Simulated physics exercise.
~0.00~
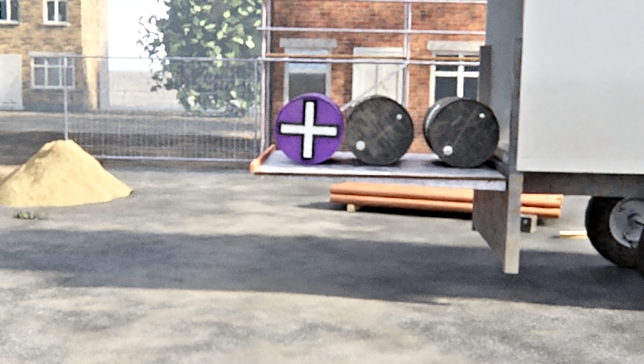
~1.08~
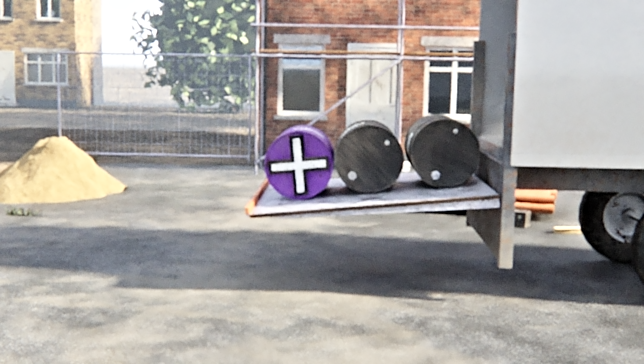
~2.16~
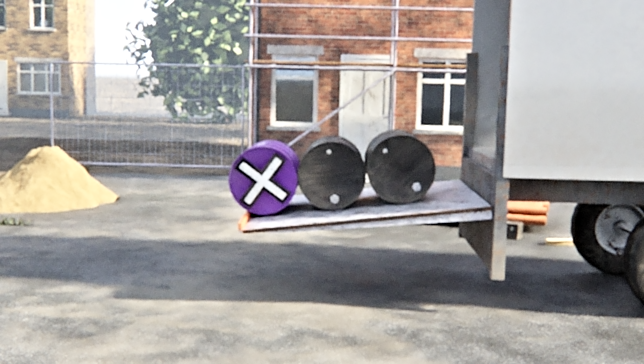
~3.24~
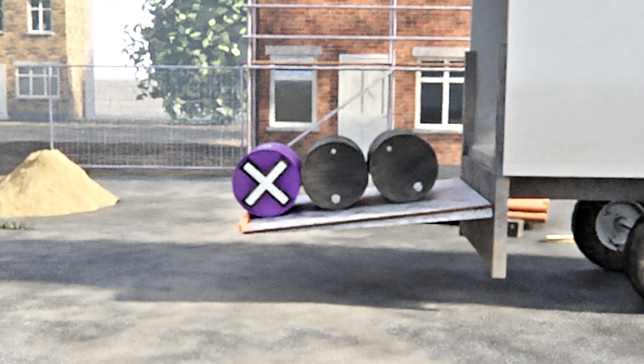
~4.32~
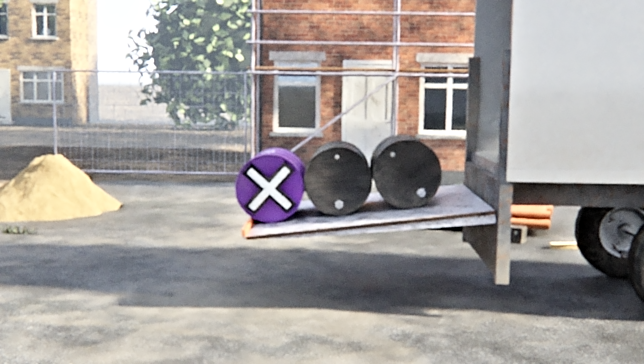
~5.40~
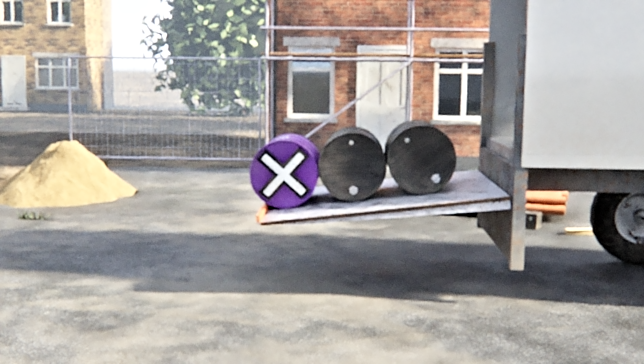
A purple drum with a white cross rolls left on the tilting tail-lift and stays aboard.
